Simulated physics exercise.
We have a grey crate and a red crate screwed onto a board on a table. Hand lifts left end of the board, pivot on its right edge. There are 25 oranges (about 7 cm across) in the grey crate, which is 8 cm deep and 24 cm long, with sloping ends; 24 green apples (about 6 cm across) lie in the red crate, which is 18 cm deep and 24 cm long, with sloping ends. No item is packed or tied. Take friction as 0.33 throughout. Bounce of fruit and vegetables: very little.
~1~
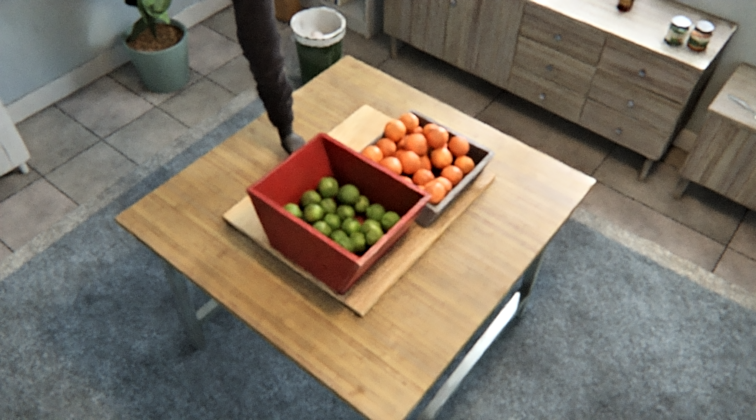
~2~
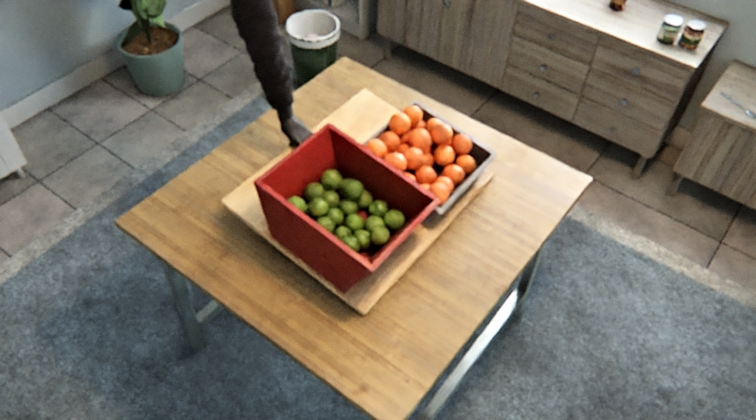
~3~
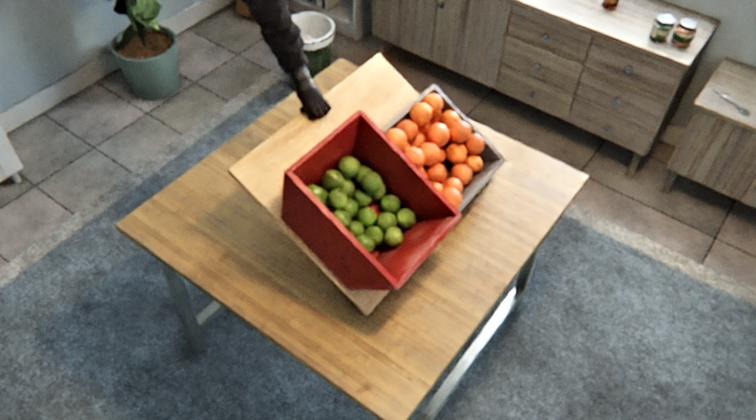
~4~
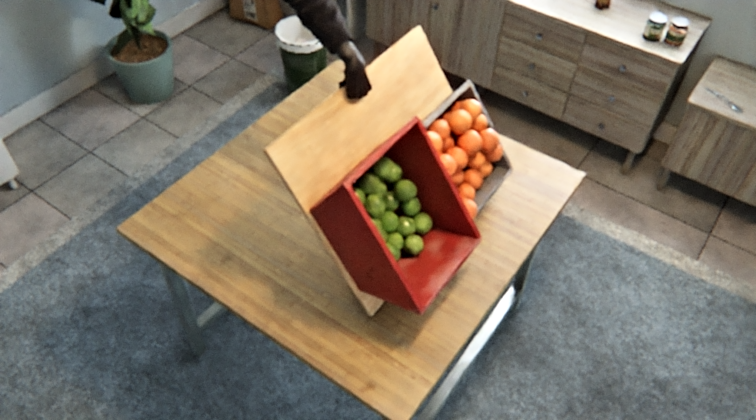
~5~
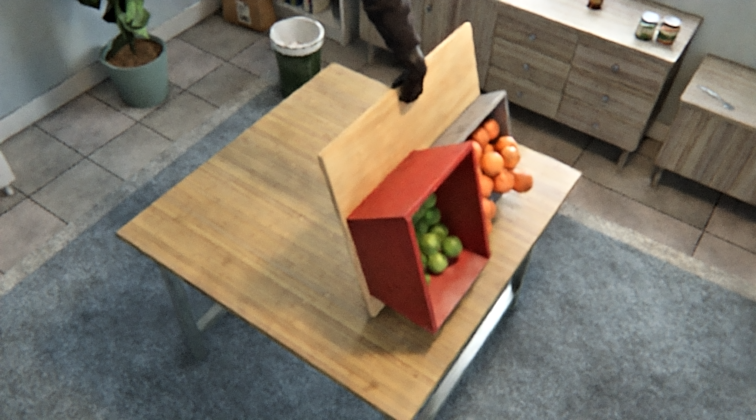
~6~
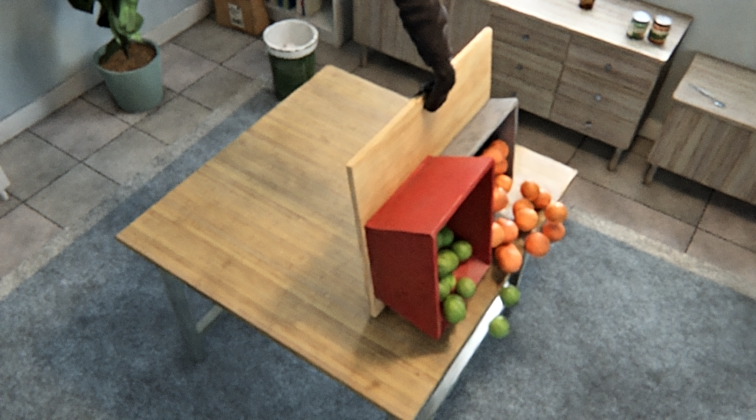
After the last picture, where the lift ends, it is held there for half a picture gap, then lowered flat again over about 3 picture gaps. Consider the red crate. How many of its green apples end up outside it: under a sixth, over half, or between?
The red crate loses more than half of its green apples.
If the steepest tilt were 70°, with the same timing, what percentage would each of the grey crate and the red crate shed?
In that case the grey crate sheds 60 %, while the red crate sheds 30 %.
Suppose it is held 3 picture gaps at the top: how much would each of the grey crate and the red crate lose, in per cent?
With that change, grey crate sheds 100 percent and red crate sheds 100 percent.
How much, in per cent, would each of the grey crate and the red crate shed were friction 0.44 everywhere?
Grey crate 100, red crate 70 per cent.
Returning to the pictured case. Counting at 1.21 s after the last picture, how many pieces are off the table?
At that time, the count is near 30.
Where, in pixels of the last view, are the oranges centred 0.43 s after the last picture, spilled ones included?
Near (533, 236).
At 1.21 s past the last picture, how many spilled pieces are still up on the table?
About 12.
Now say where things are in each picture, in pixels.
In the first frame (each is followed by its nearest rim corner in this view, unless another is named; the camera moves round a little), red crate, (358, 261); grey crate (by its farthest rim corner), (413, 110); 0° from level; none out.
In the second frame, red crate, (370, 266); grey crate, (416, 102); 9° from level.
In the third frame, red crate, (396, 284); 29° from level.
In the fourth frame, red crate, (422, 310); 53° from level.
In the fifth frame, red crate, (436, 331); 73° from level; 7 out.
In the sixth frame, red crate, (440, 337); 82° from level; 15 out, the lowest orange at (553, 231).
Then, 0.19 s after the last picture, tilt 75°; grey crate 6 in, 19 out and red crate 12 in, 12 out.
Then, 0.43 s after the last picture, tilt 22°; grey crate 1 in, 24 out and red crate 7 in, 17 out.
Then, 0.77 s after the last picture, tilt 0°; grey crate 1 in, 24 out and red crate 6 in, 18 out.
When it is over (1.21 s after the last picture), grey crate 1 in, 24 out and red crate 6 in, 18 out. Asked share, 18 of 24, 75 per cent.
